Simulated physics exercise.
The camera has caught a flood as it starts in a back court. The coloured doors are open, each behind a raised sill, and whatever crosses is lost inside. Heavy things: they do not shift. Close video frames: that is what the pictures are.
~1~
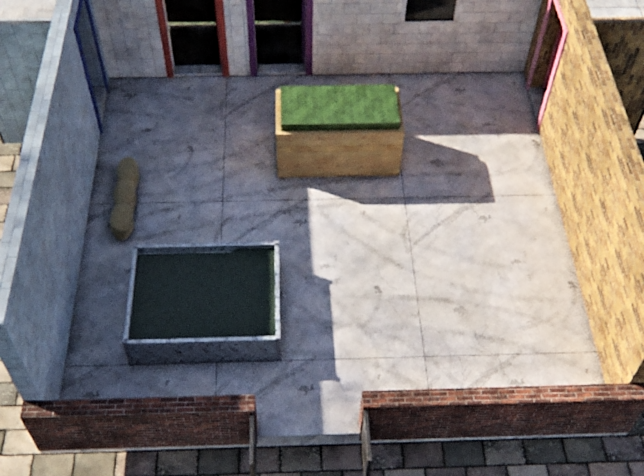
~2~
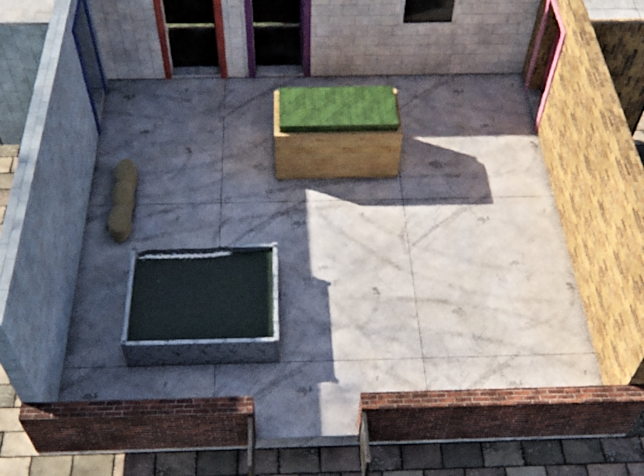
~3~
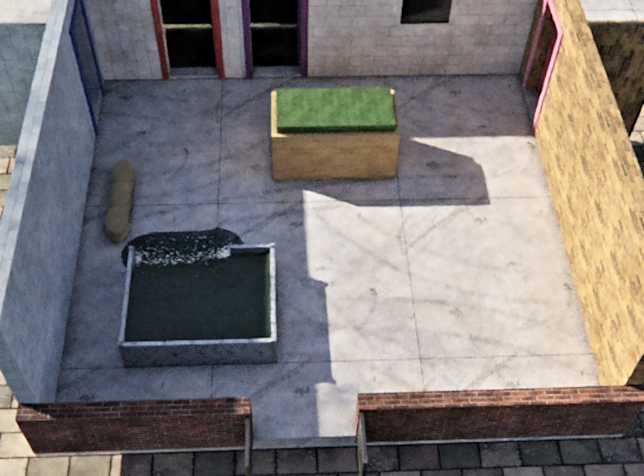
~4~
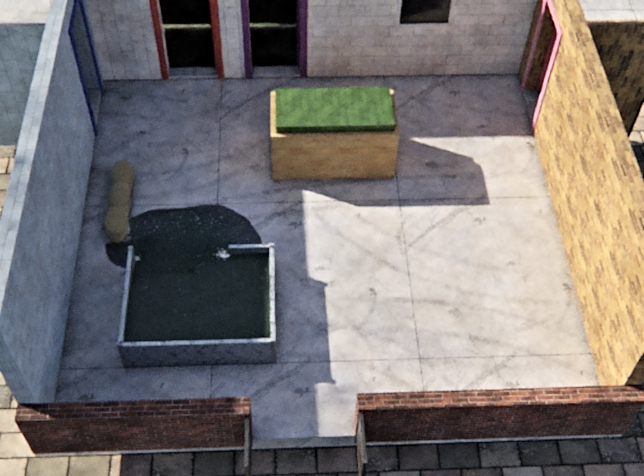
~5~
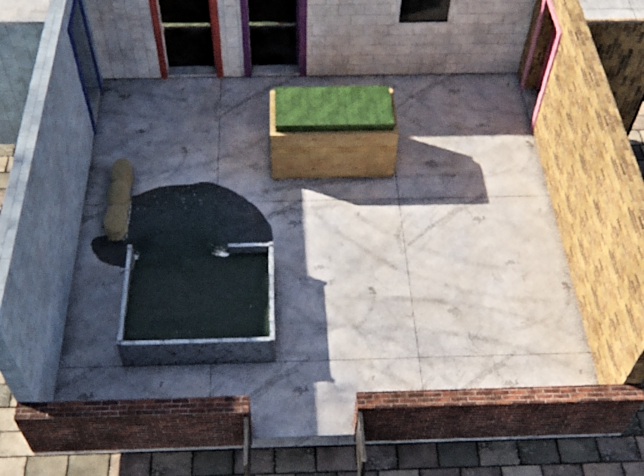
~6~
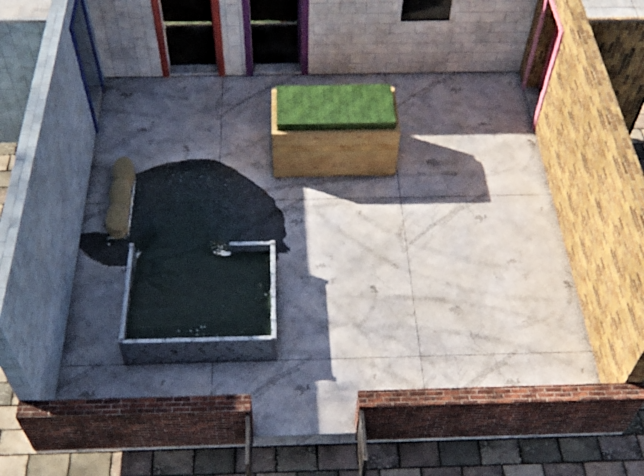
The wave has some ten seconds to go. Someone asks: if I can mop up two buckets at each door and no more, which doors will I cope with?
The pink door does not go over two buckets; the blue door does not go over two buckets; the purple door goes over two buckets; the red door goes over two buckets.
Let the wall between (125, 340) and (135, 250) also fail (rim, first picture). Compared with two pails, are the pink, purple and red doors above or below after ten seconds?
Door by door, the pink door misses the threshold, then the purple door misses the threshold, then the red door misses the threshold.
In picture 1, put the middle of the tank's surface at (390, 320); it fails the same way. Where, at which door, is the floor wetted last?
That's the one in purple.
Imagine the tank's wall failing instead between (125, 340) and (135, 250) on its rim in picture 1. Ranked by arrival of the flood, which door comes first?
It's the blue one.
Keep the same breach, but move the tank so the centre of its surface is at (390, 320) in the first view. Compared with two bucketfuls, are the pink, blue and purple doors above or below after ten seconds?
Result: Pink door stays inside the limit, blue door stays inside the limit, purple door stays inside the limit.
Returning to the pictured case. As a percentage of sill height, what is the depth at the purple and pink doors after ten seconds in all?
Close to 60 per cent for the first one and close to 60 per cent for the second.
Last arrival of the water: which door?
That is the pink-painted one.
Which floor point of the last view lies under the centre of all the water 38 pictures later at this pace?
Centre of mass: Roughly (224, 179).
A moment on, water covers 20 % of the floor; the pink door not reached, the blue door not reached, the purple door not reached, the red door not reached.
Next, water covers 25 % of the floor; the pink door not reached, the blue door wet at the sill, nothing in, the purple door wet at the sill, nothing in, the red door over two buckets in.
Then, water covers 30 % of the floor; the pink door not reached, the blue door wet at the sill, nothing in, the purple door over two buckets in, the red door far over two buckets in.
Later, water covers 45 % of the floor; the pink door not reached, the blue door wet at the sill, nothing in, the purple door over two buckets in, the red door far over two buckets in.
In the end, water covers 65 % of the floor; the pink door wet at the sill, nothing in, the blue door wet at the sill, nothing in, the purple door over two buckets in, the red door far over two buckets in.
